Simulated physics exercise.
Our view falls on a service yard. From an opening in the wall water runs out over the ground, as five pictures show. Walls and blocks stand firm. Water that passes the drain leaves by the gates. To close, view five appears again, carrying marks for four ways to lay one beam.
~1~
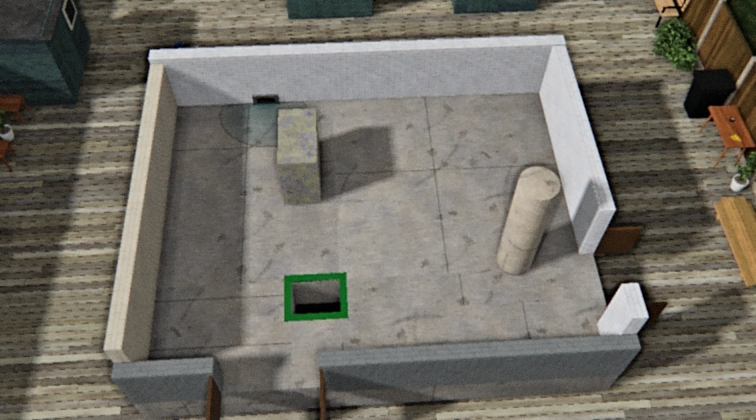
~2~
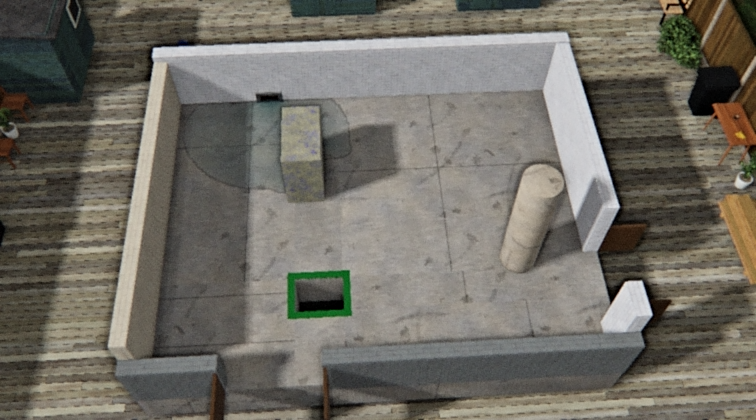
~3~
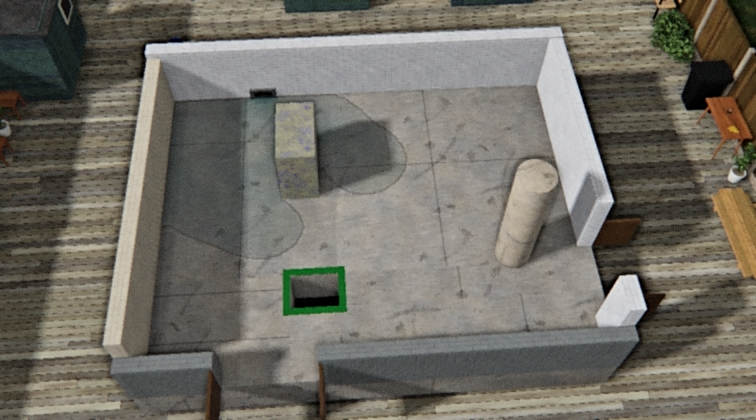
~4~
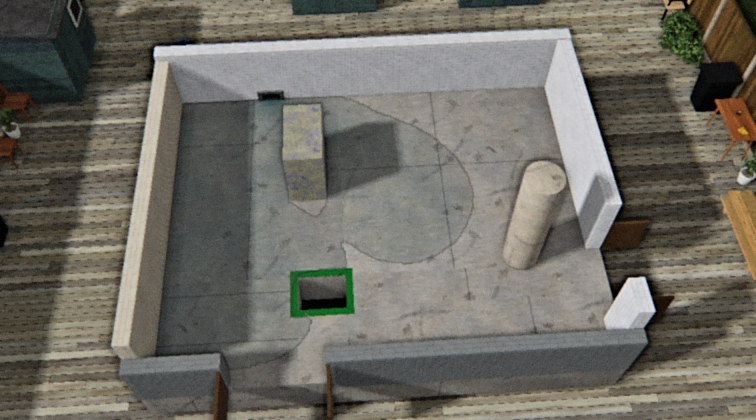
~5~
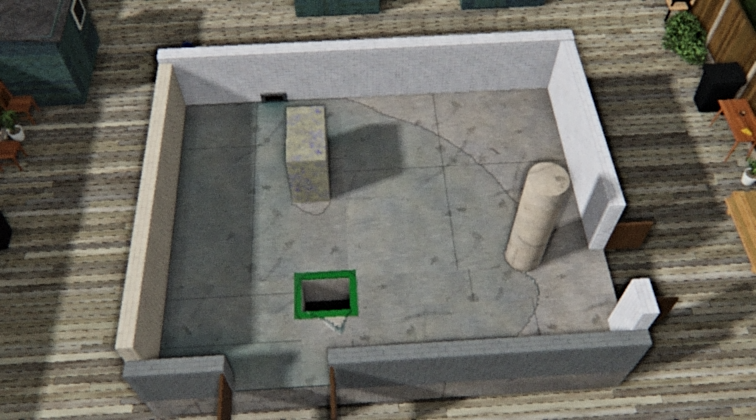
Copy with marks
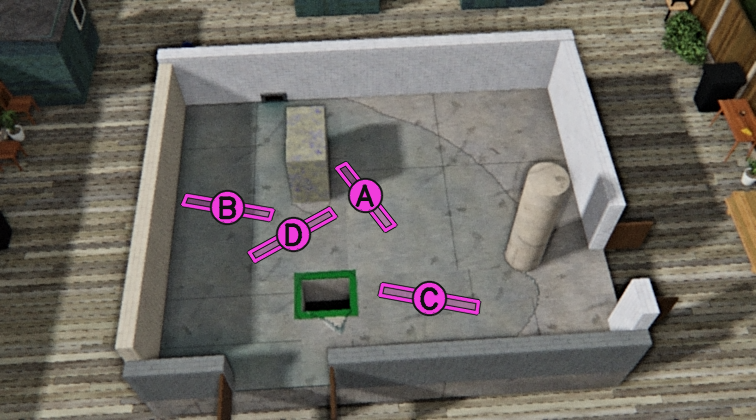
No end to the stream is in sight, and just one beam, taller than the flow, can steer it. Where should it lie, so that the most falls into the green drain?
The best position is B.
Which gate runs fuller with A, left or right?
The left one.
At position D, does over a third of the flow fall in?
No.
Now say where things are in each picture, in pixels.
Outfall at (266, 99); green drain at (316, 297); open gate at (588, 288); open gate at (272, 375); 4 % of the ground under water, visible out to (251, 140); green drain still dry, in the first picture.
In the second picture, 13 % of the ground under water, visible out to (223, 180); green drain still dry.
In the third picture, 26 % of the ground under water, visible out to (245, 251); green drain still dry.
In the fourth picture, 49 % of the ground under water, visible out to (170, 336); green drain taking water.
In the fifth picture, 68 % of the ground under water, visible out to (508, 301); green drain taking water.
In magenta, A from (341, 165) to (390, 227); B from (184, 200) to (271, 214); C from (381, 289) to (477, 307); D from (252, 256) to (332, 212).
With A, about 17 % of the stream goes into the green drain, about 83 % out by the gates.
With B, about 27 % of the stream goes into the green drain, about 71 % out by the gates.
With C, about 18 % of the stream goes into the green drain, about 82 % out by the gates.
With D, about 18 % of the stream goes into the green drain, about 82 % out by the gates.
